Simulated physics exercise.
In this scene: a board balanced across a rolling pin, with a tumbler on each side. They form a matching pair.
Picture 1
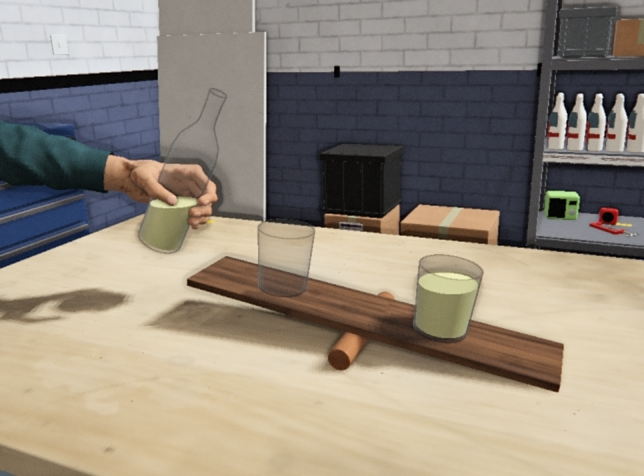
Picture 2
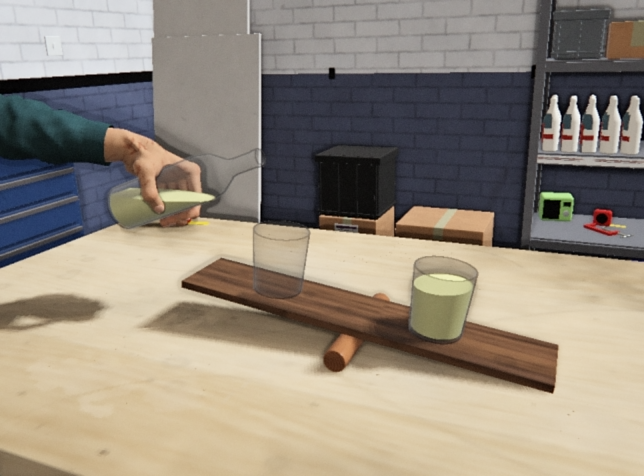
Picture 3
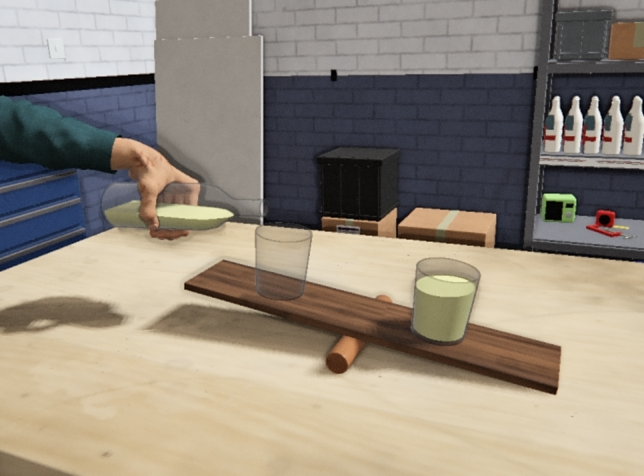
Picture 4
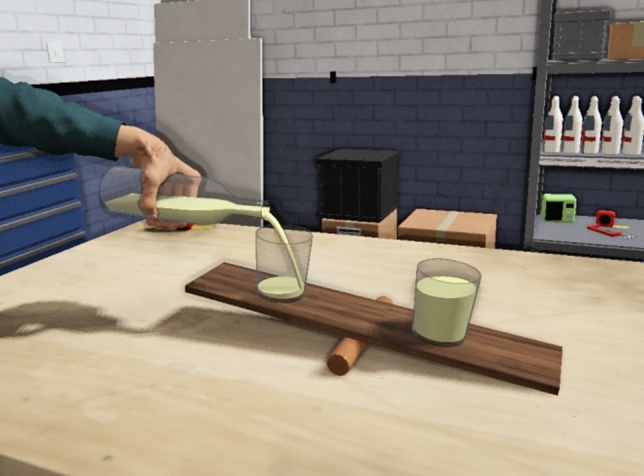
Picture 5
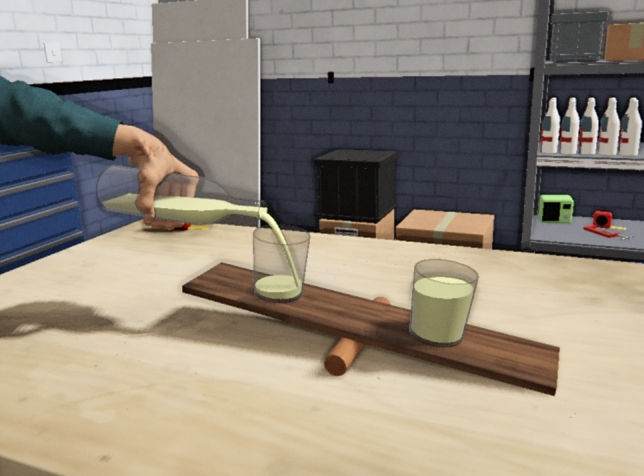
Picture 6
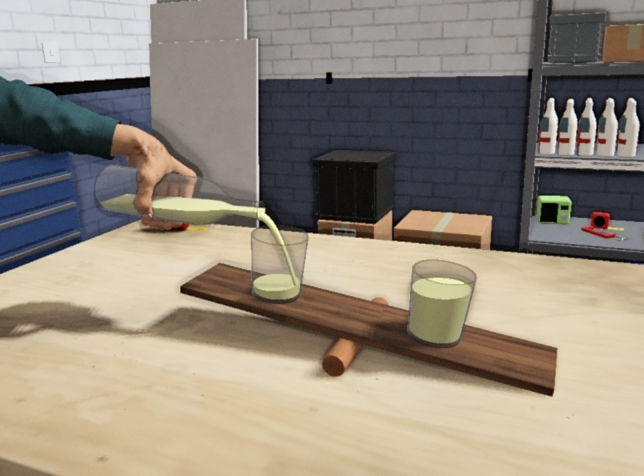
A hand tilted a clear bottle of pale green lemonade and began pouring it into the empty left tumbler, while the board on the rolling pin stayed slanted down toward the fuller right tumbler.
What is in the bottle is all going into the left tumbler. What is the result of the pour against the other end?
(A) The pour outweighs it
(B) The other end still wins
(A) The pour outweighs it.
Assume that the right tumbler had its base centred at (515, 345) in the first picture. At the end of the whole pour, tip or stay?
Next it won't budge.
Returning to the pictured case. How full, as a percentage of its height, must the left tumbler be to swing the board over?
Around 45 per cent of its height.
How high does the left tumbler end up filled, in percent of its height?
I reckon it comes up near 75 per cent.
Next, the left tumbler is about half full; the board leans as before.
After that, the left tumbler is about two thirds full; the board has swung over, and that end is down.
Finally, the left tumbler is about three quarters full; the board has swung over, and that end is down.
